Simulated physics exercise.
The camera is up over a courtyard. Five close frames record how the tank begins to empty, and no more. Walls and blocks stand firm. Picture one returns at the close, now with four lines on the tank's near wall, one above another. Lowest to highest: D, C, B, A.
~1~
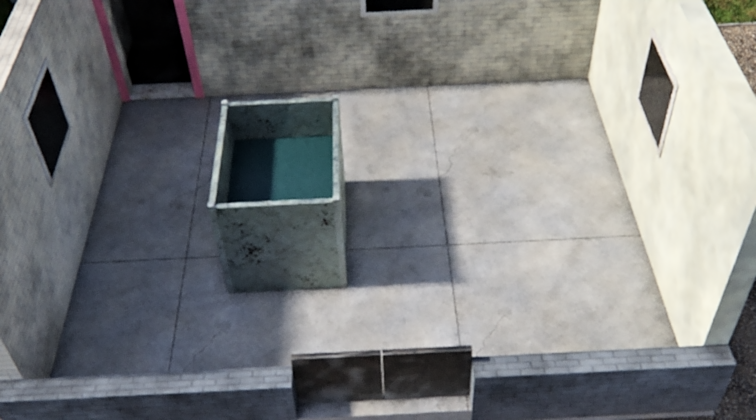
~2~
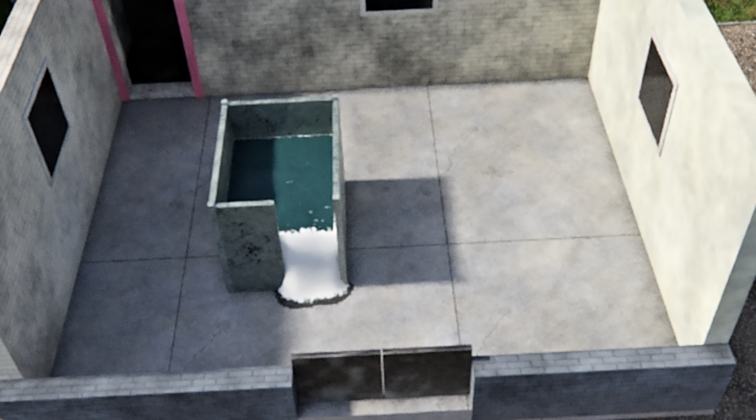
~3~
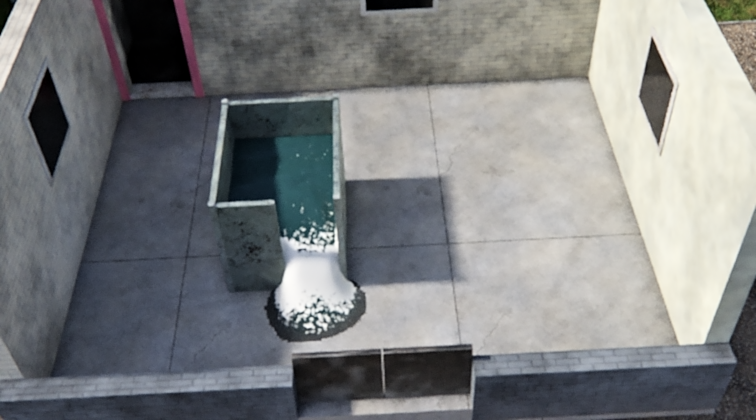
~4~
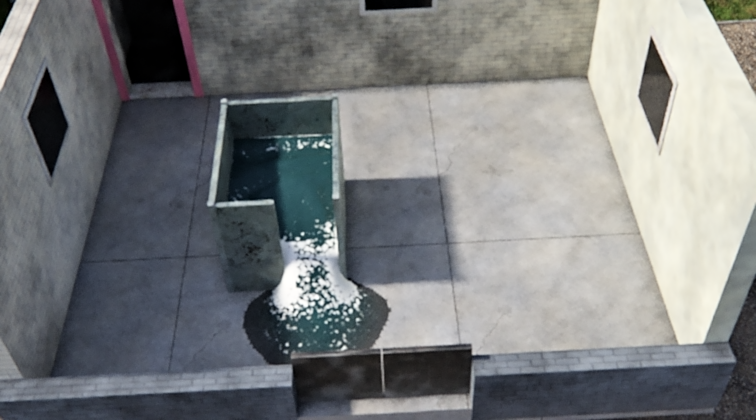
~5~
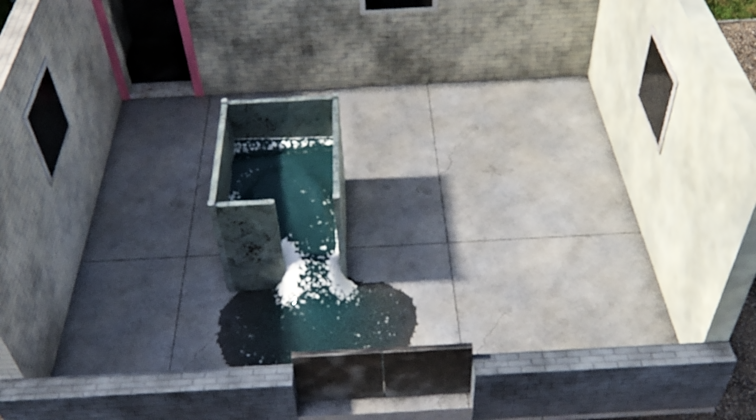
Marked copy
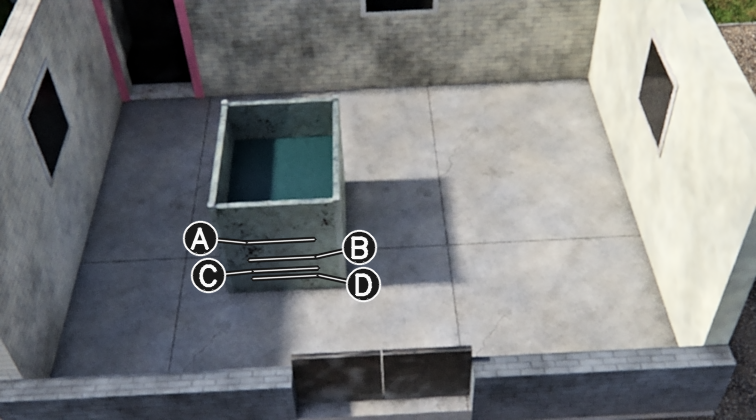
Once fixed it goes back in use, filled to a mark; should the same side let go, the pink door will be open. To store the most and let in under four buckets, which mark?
Choose A.
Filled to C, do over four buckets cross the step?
No.
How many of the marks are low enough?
All of the four.
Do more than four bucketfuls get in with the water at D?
No.
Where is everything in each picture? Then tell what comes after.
Water in the tank at rest, its middle at (283, 184); foot of the pink doorway at (163, 98); shut gate at (382, 358).
Water covers 1 % of the ground and shows as far out as (283, 293).
Water covers 2 % of the ground and shows as far out as (344, 320).
Water covers 4 % of the ground and shows as far out as (372, 314).
Water covers 8 % of the ground and shows as far out as (395, 317).
On the marked copy, A at (280, 241); B at (282, 258); C at (284, 269); D at (285, 277); from the bottom up D, C, B, A.
If A is chosen, a splash gets over, under a bucket.
If B is chosen, nothing gets over.
If C is chosen, nothing gets over.
If D is chosen, nothing gets over.
